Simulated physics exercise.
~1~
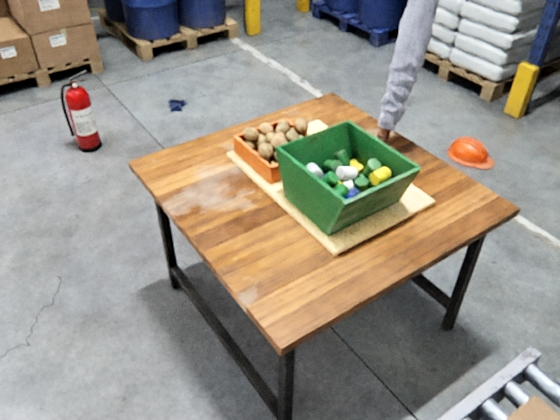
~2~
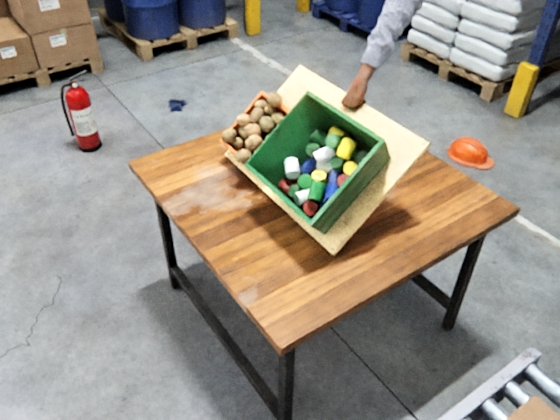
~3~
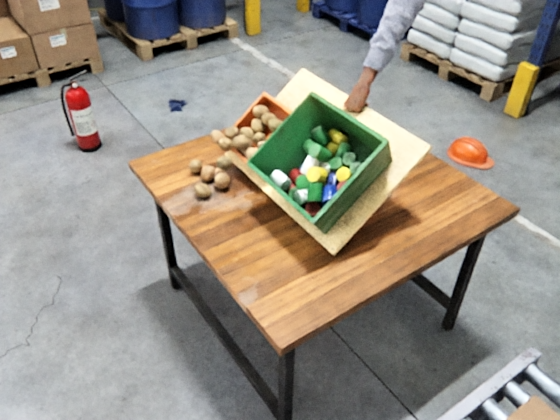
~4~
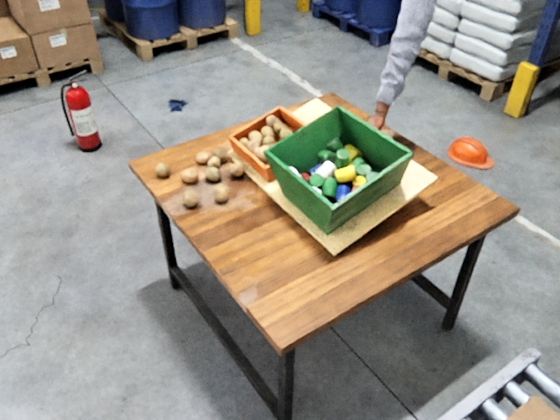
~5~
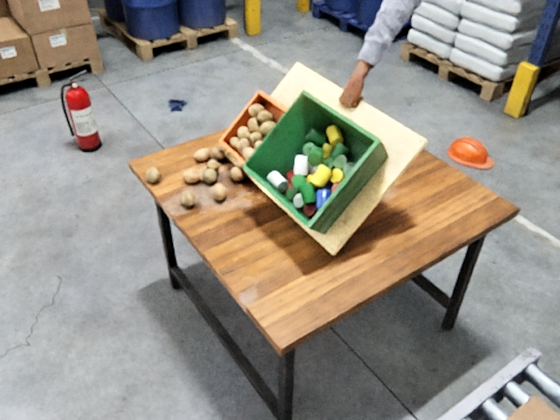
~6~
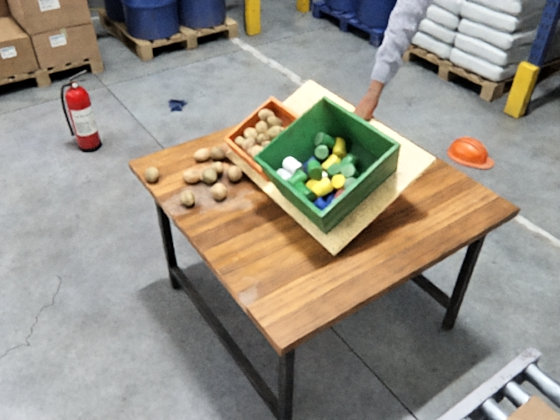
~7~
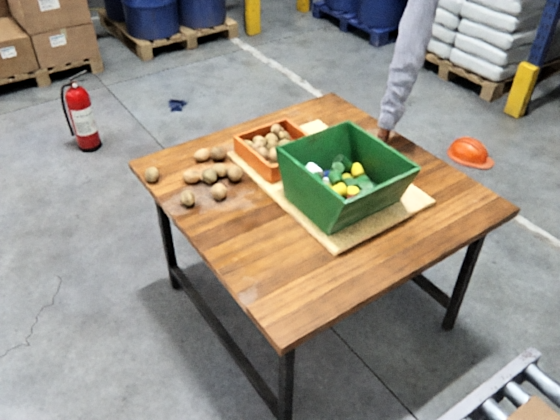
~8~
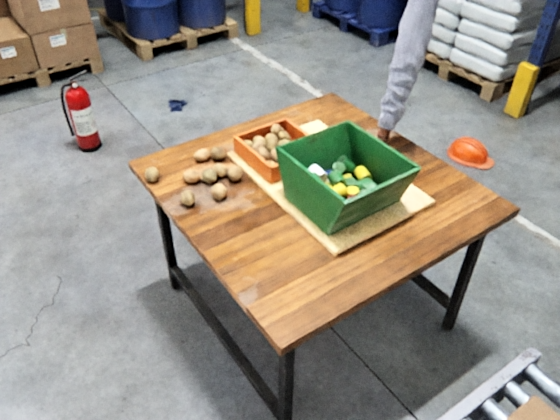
A pale shelf board carrying a green crate of colourful spice jars and, to its left, a smaller orange crate of brown, potato-like goods lies on a wooden table in a warehouse, seen from above. A worker's hand at the far edge tips the board steeply to the left, and several brown pieces spill from the orange crate onto the tabletop. The hand lowers the board partway, raises it steeply again, then lets it down flat. The spilled pieces rest on the left of the table, while the jars, shifted about, all stay inside the green crate.
